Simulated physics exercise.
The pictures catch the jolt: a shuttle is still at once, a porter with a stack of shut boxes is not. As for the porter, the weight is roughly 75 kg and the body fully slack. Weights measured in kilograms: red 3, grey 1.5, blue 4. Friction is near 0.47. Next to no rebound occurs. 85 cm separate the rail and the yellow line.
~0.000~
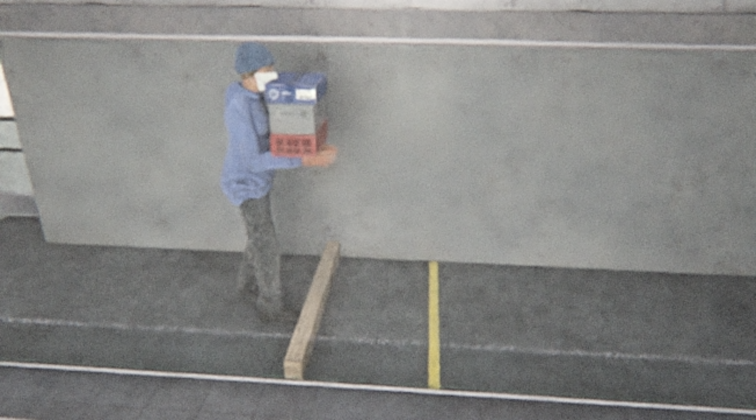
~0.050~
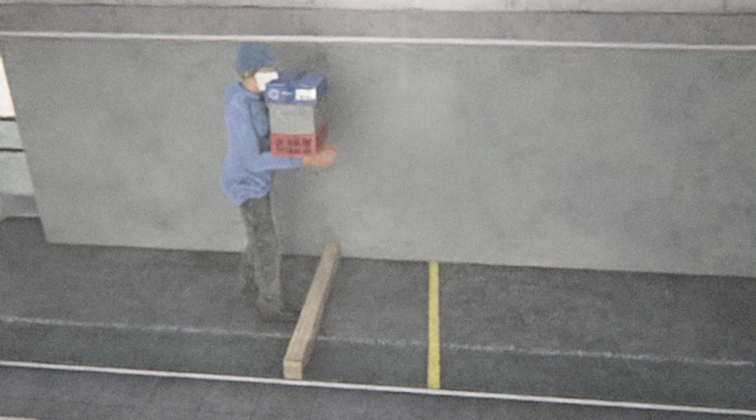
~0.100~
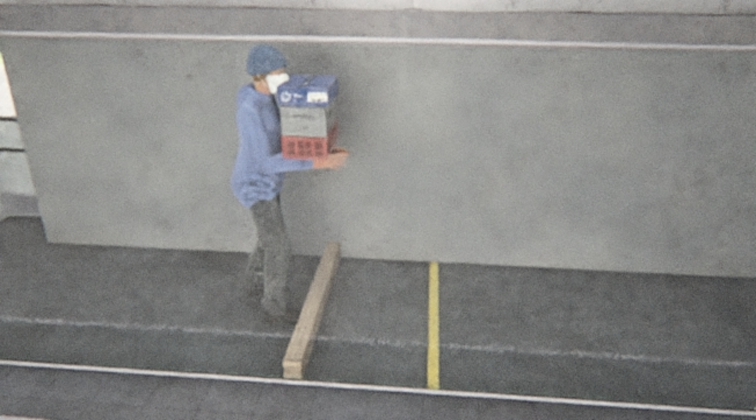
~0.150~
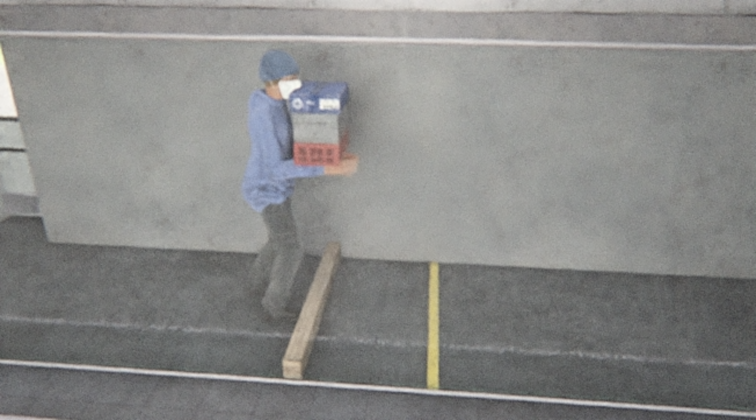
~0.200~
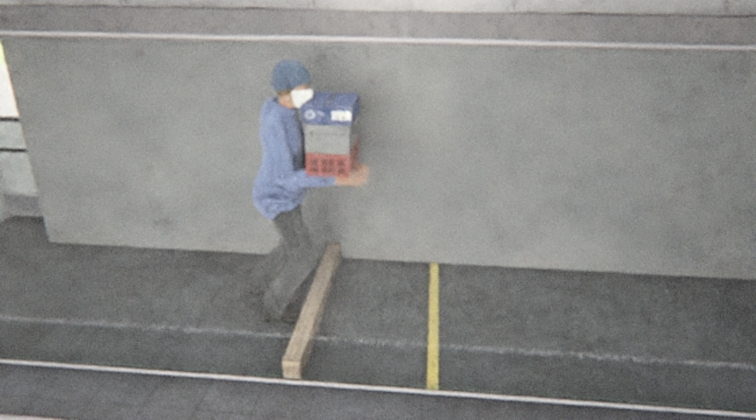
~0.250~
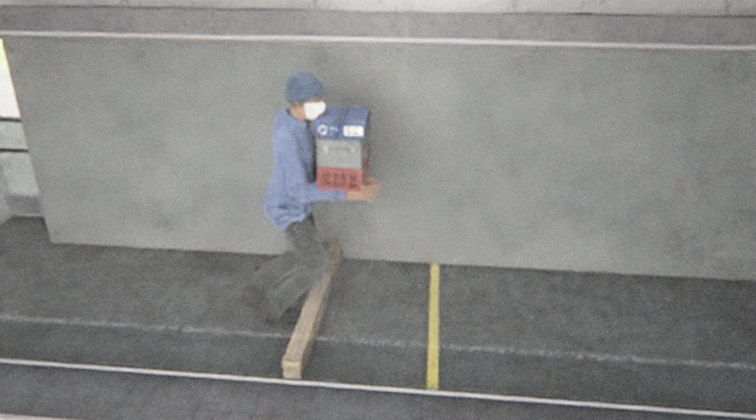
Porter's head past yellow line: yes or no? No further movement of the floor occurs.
Yes, past.
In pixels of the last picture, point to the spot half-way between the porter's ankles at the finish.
Estimate: About (306, 277).
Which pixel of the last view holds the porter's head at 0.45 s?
Around (354, 174).
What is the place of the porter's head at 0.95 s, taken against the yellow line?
About 5 cm past it.
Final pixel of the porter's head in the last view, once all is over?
Somewhere close to (455, 288).
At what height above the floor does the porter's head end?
30 cm up.
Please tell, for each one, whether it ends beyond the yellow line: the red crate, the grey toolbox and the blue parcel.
I'd say the red crate lands this side of it, the grey toolbox across it, the blue parcel across it.
After 0.45 s the porter's head is 54 cm short of the yellow line, near (354, 174) in the last picture's view.
After 0.65 s the porter's head is 12 cm short of the yellow line, near (419, 256) in the last picture's view.
After 0.95 s the porter's head is 5 cm past the yellow line, near (444, 278) in the last picture's view; the red crate 14 cm short of the yellow line, tilted 10°.
When all is still (2.2 s), red crate stops short of the yellow line; grey toolbox crosses the yellow line; blue parcel crosses the yellow line; porter's head crosses the yellow line.
